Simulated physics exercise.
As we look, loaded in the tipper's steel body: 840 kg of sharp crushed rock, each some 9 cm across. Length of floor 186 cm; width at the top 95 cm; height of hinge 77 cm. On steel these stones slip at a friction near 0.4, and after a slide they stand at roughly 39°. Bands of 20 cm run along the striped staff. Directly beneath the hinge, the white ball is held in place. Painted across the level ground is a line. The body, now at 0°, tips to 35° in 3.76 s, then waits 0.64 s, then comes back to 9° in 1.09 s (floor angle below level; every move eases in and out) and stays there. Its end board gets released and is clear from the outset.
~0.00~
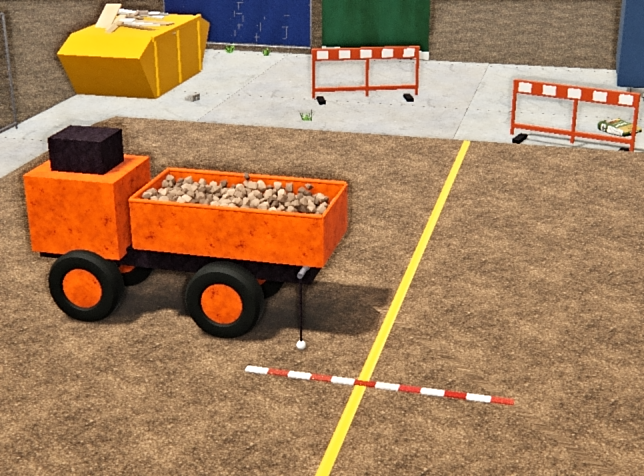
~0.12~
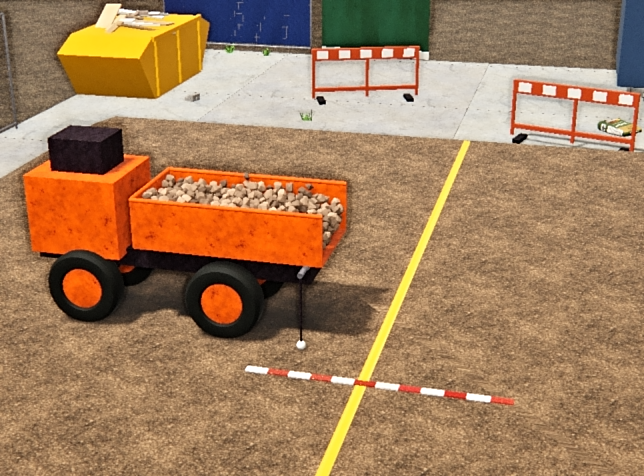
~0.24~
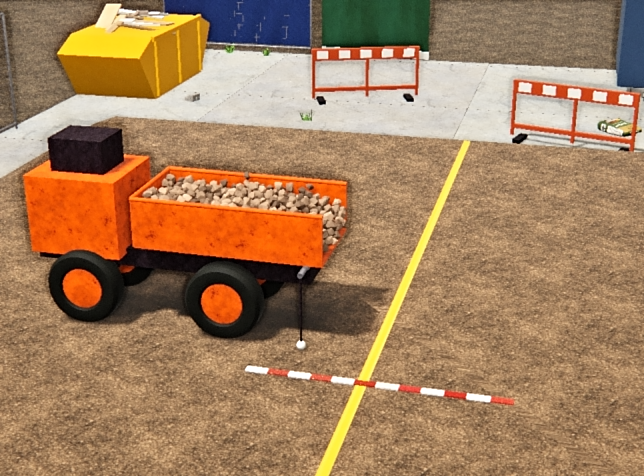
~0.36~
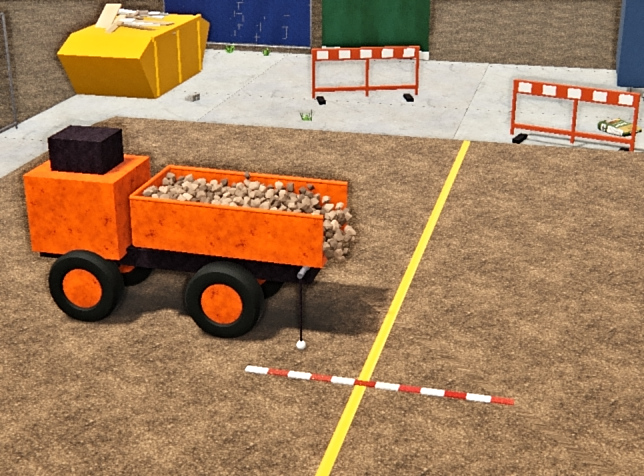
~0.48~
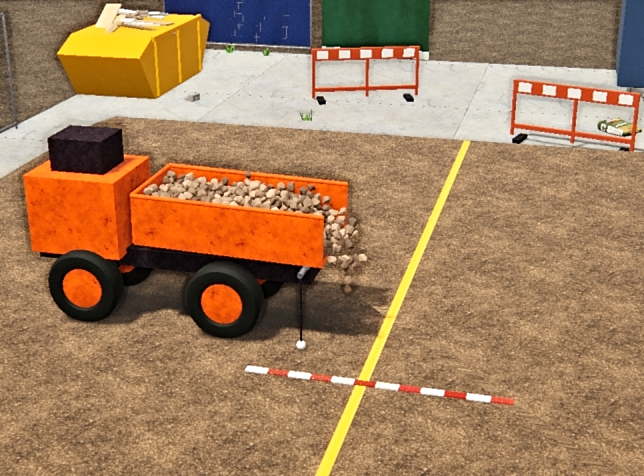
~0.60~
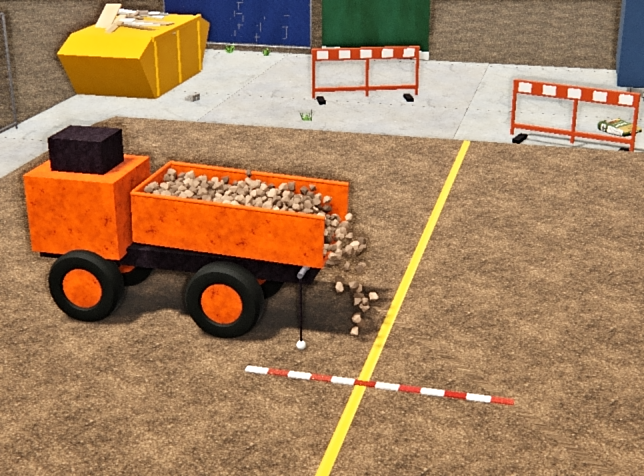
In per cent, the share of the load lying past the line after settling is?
Near 55 per cent of it.
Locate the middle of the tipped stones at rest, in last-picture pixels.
Around (389, 322).
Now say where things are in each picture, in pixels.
The body is at 0°, its lip at (322, 267); the top of the load is at (229, 188), in the first frame.
Lip at (322, 267), floor tilted 0°, highest stones at (229, 188); the stones move at 0.0 m/s on average, in the second frame.
The body is at 0°, its lip at (322, 267); the top of the load is at (229, 188); 1 % has left, in the third frame.
The body is at 1°, its lip at (322, 267); the top of the load is at (220, 187); 2 % has left, in the fourth frame.
Lip at (322, 267), floor tilted 2°, highest stones at (211, 184); 3 % has left, in the fifth frame.
Lip at (323, 267), floor tilted 2°, highest stones at (209, 182); 4 % has left, in the sixth frame.
After 2.8 s the floor is at 30°; 73 % in the body, 23 % short of the line, 4 % past the line; the foremost stones are at (428, 336).
After 3.9 s the floor is at 35°; 25 % in the body, 46 % short of the line, 29 % past the line; the foremost stones are at (459, 342).
After 5.9 s the floor is at 9°; 0 % in the body, 45 % short of the line, 55 % past the line; the foremost stones are at (497, 343).
After 8.8 s the floor is at 9°; 0 % in the body, 45 % short of the line, 55 % past the line; the foremost stones are at (497, 343).
